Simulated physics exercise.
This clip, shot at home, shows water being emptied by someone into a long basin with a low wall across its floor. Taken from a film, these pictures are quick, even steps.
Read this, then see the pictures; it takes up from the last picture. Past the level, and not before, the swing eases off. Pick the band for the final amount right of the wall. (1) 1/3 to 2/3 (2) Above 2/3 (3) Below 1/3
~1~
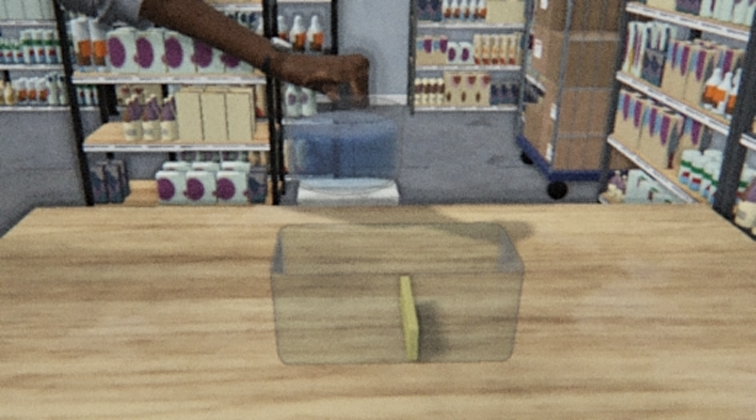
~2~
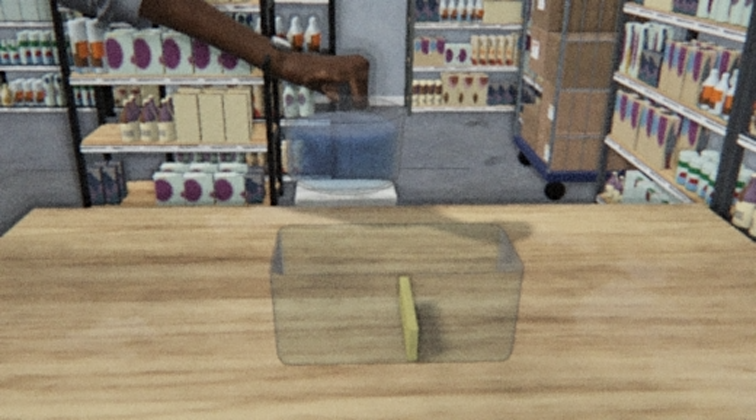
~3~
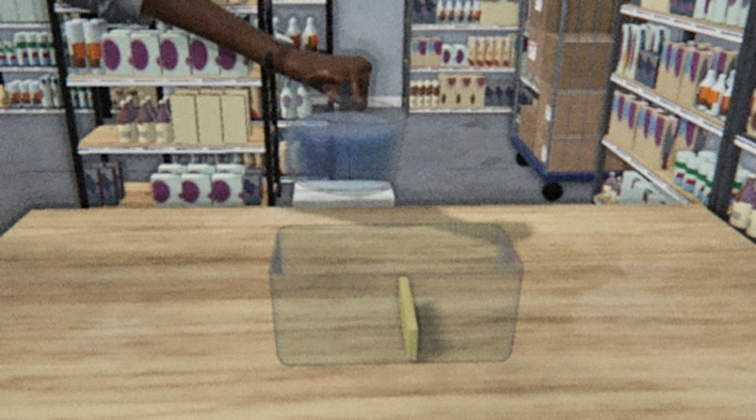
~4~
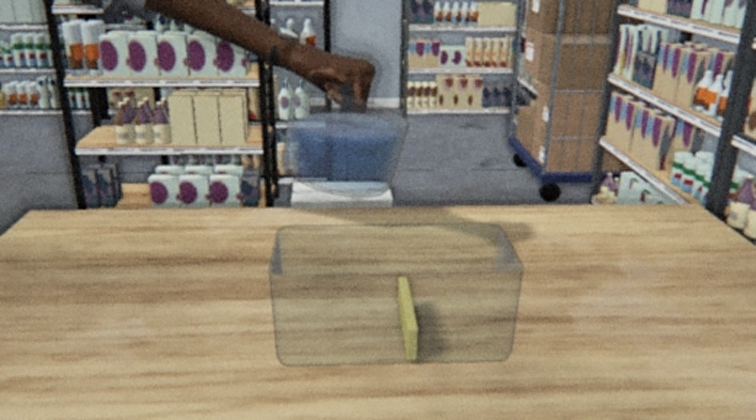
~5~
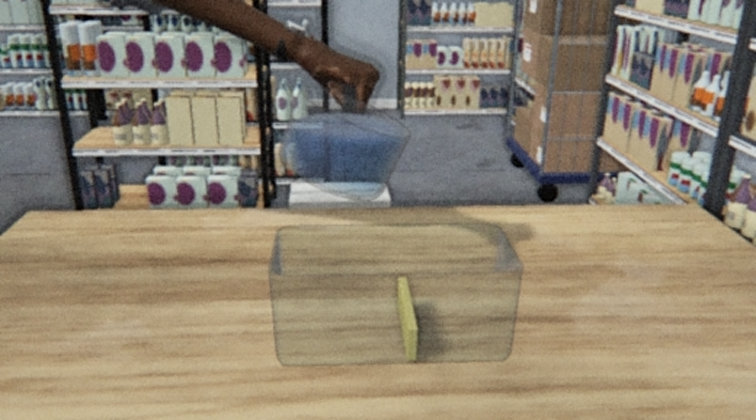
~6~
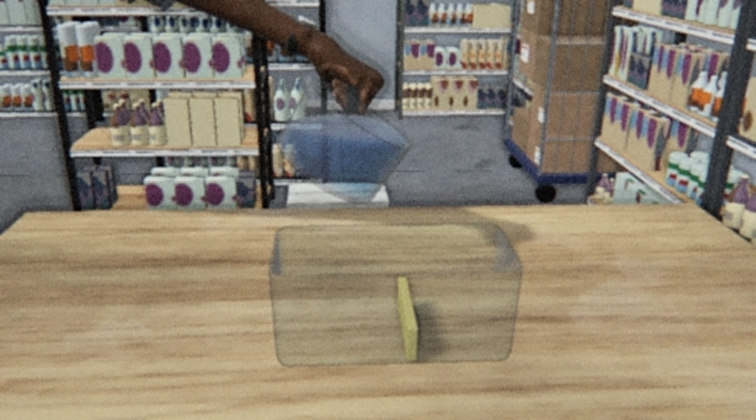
Above 2/3 (2).
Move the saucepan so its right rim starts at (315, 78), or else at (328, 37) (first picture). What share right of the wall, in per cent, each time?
In order: Close to 5 and 25 percent.
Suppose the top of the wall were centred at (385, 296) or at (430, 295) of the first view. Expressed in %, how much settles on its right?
Estimated: 90 % first, 65 % second.
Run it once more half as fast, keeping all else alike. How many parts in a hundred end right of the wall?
Near 90 %.
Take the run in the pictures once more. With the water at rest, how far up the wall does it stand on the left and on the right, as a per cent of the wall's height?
The left side sits at 10 per cent and the right side at 90.
A moment on, the saucepan is tipped on its side and 41 per cent is still to pour, 0 is left of the wall and 19 right of it.
Next, the saucepan is tipped on its side and 12 per cent is still to pour, 3 is left of the wall and 74 right of it.
Then the saucepan is tipped on its side and 3 per cent is still to pour, 11 is left of the wall and 80 right of it.
Later the saucepan is tipped on its side and 1 per cent is still to pour, 13 is left of the wall and 84 right of it.
Finally, 15 per cent lies left of the wall, 83 right of it and 2 outside.
